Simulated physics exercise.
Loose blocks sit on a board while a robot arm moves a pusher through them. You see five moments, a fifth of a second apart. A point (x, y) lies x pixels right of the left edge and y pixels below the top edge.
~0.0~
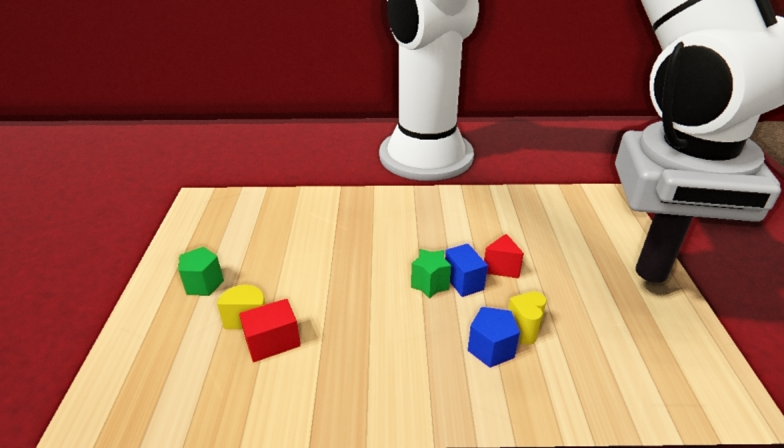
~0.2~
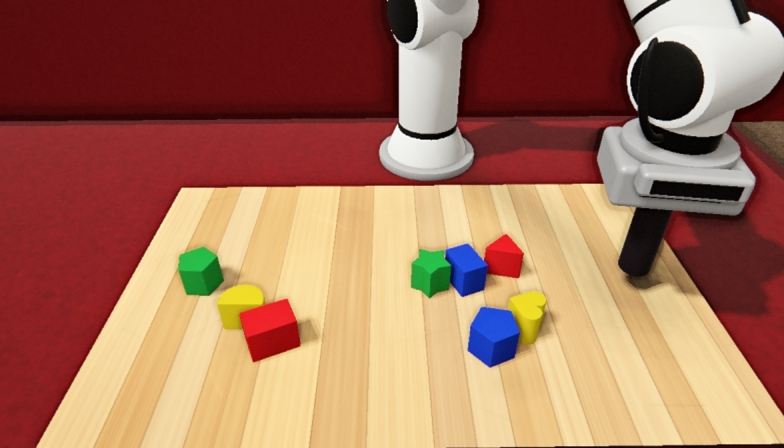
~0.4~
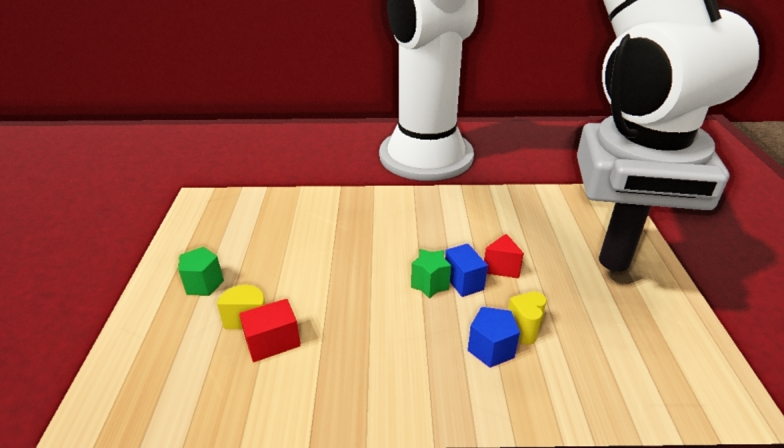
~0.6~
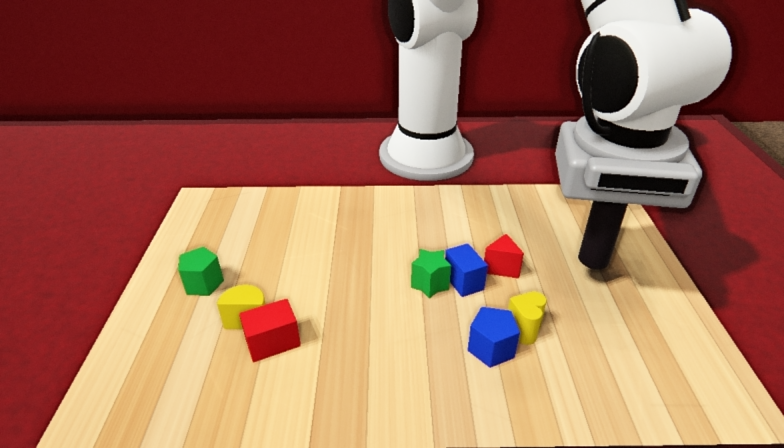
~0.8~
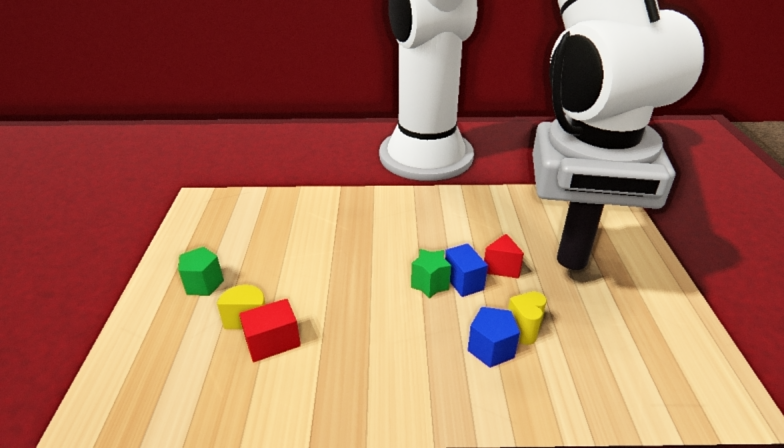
A robot arm holding a black pusher slid steadily left across the right side of a wooden board, nearing a red block, while the scattered red, blue, green and yellow blocks all stayed still.
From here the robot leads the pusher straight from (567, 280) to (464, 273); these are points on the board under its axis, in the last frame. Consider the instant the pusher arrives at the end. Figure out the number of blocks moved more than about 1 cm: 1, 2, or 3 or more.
Moved: 3 or more.
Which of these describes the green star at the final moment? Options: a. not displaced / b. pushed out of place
The answer is b.
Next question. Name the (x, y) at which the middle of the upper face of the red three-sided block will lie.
At pixel (453, 234).
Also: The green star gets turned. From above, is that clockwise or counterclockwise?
Anticlockwise, looking down.
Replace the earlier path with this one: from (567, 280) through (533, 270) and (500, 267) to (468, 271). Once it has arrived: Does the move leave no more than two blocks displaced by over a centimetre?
Short answer: No.
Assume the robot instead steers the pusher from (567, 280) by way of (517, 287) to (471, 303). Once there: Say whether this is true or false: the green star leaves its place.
Verdict: True.
What follows on the original path. One third of the way, pusher (536, 259); nothing pushed yet.
Two thirds of the way, pusher (500, 257); red three-sided block (479, 240), turned 60° clockwise.
At the end, pusher (465, 255); green star (410, 262), turned 20° anticlockwise; blue oblong block (438, 254); red three-sided block (453, 234), turned 75° clockwise; yellow heart not moved.
